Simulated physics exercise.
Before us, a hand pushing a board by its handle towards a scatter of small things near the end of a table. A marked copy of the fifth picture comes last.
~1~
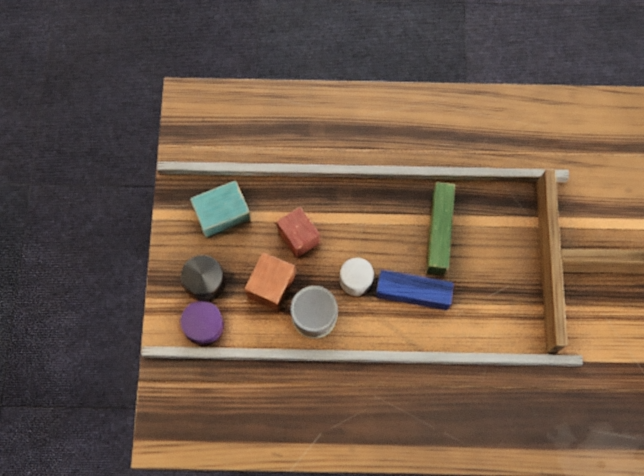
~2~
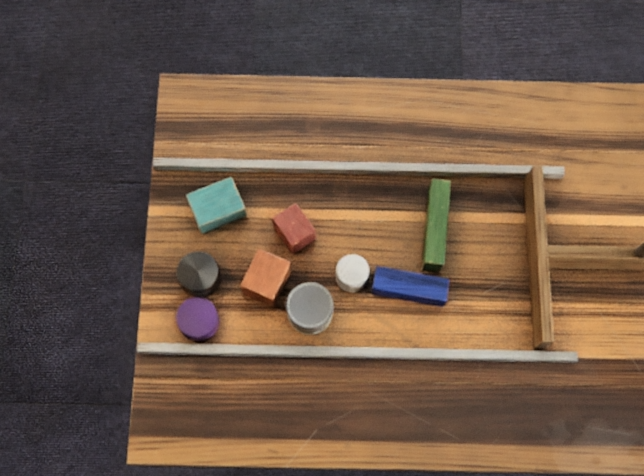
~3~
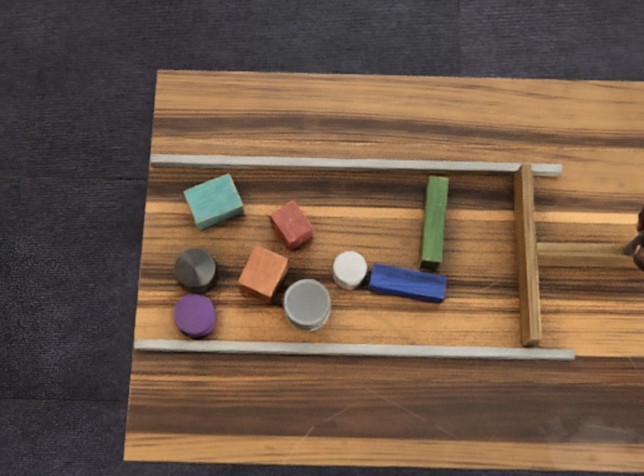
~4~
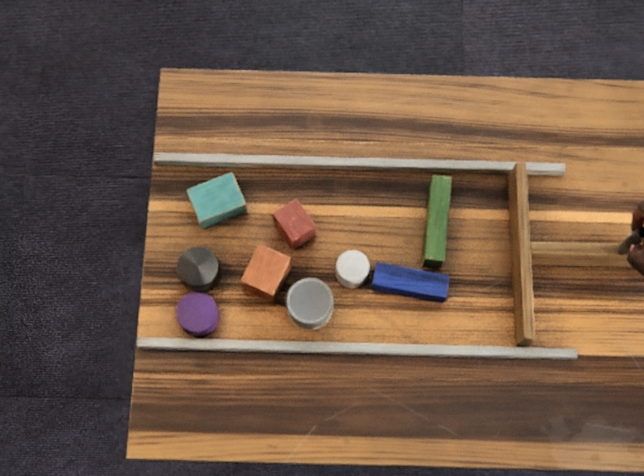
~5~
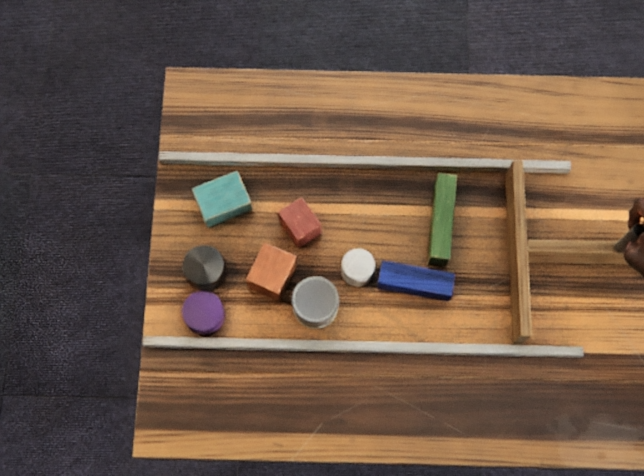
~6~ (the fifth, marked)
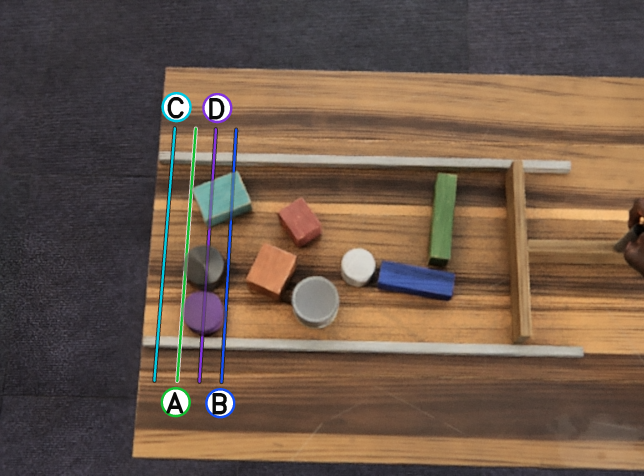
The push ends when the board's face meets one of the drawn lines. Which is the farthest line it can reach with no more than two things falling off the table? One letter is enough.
Line B.
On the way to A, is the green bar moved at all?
Yes.
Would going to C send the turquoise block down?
Yes.
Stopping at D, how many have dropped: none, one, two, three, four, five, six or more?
In all, four.
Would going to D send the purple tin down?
Yes.
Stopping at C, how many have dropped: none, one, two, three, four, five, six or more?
By then, six or more.
On the marked copy, A at (187, 249); B at (229, 250); C at (165, 249); D at (208, 250).
Taking B. A third of the way, board (417, 243); blue stick (372, 286); white tin (321, 265).
Two thirds of the way, board (313, 240); black tin (177, 267); orange block (215, 266).
When it is over, board (231, 238); orange block over the edge; black tin over the edge; two fallen.
As for the rest, A drops five; C drops eight; D drops four.
